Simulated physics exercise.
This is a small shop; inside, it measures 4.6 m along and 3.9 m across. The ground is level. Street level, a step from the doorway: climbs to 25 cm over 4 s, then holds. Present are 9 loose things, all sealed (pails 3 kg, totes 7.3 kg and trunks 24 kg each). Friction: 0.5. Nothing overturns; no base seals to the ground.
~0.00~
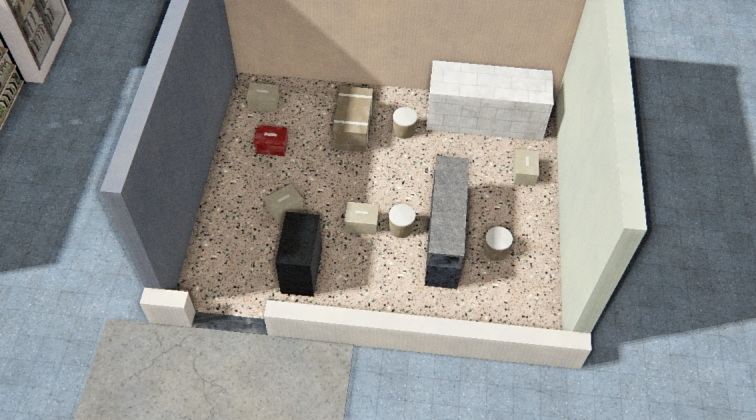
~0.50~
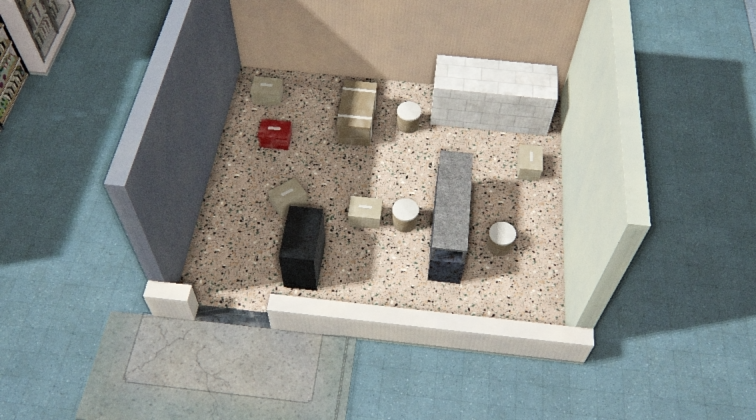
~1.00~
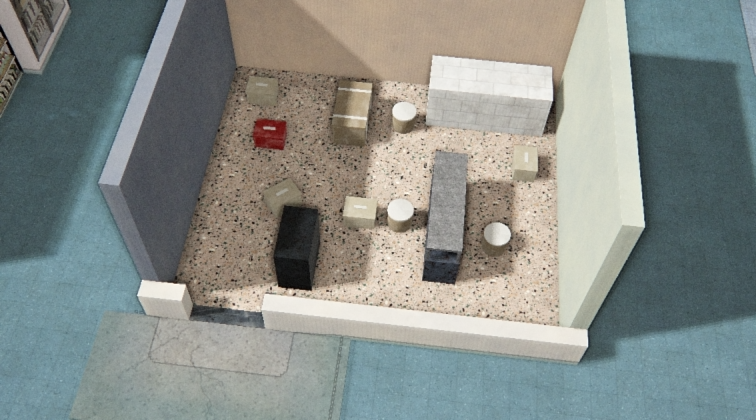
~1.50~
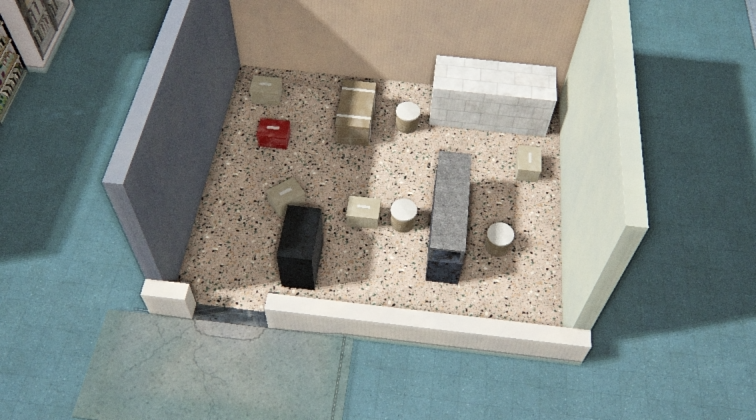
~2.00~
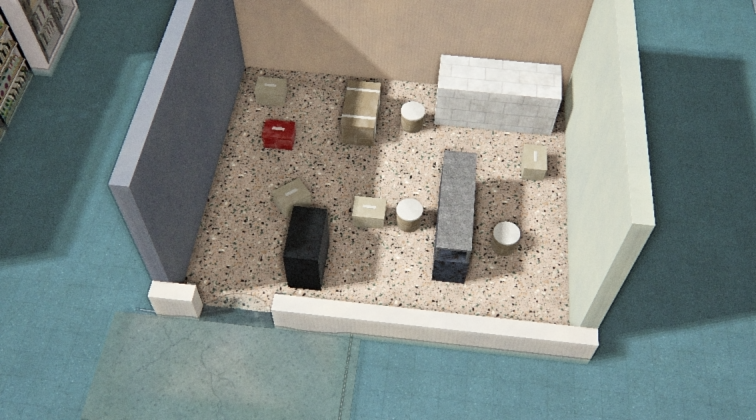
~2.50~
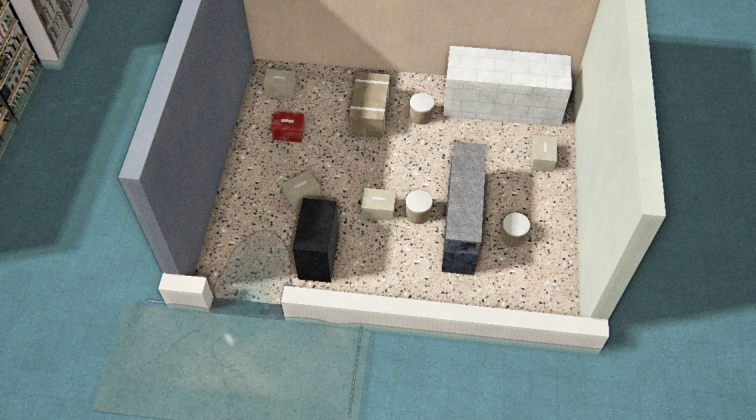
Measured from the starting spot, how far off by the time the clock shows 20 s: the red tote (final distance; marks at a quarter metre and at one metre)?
Movement: Major.
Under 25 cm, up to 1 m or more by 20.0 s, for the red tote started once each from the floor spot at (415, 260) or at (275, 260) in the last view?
In turn: It slides a little; it ends far away.
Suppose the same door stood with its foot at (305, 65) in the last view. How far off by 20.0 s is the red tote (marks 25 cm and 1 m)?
You'd see the red tote wander off a long way.
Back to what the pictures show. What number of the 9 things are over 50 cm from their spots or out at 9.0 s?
I get 5.
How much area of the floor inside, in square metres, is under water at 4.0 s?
The covered patch comes to about 4.0 m2.
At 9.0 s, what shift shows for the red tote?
Roughly 150 centimetres by that point.
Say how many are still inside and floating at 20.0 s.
By my count, 9.
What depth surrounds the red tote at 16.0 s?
The depth there is around 9 cm.
After 4.0 s the red tote is near (287, 121), 0.0 m from its start, aground; 0 afloat.
After 9.0 s the red tote is near (405, 128), 1.6 m from its start, afloat; 2 afloat.
After 16.0 s the red tote is near (368, 202), 1.7 m from its start, afloat; 9 afloat.
After 20.0 s the red tote is near (394, 244), 2.4 m from its start, afloat; 9 afloat.
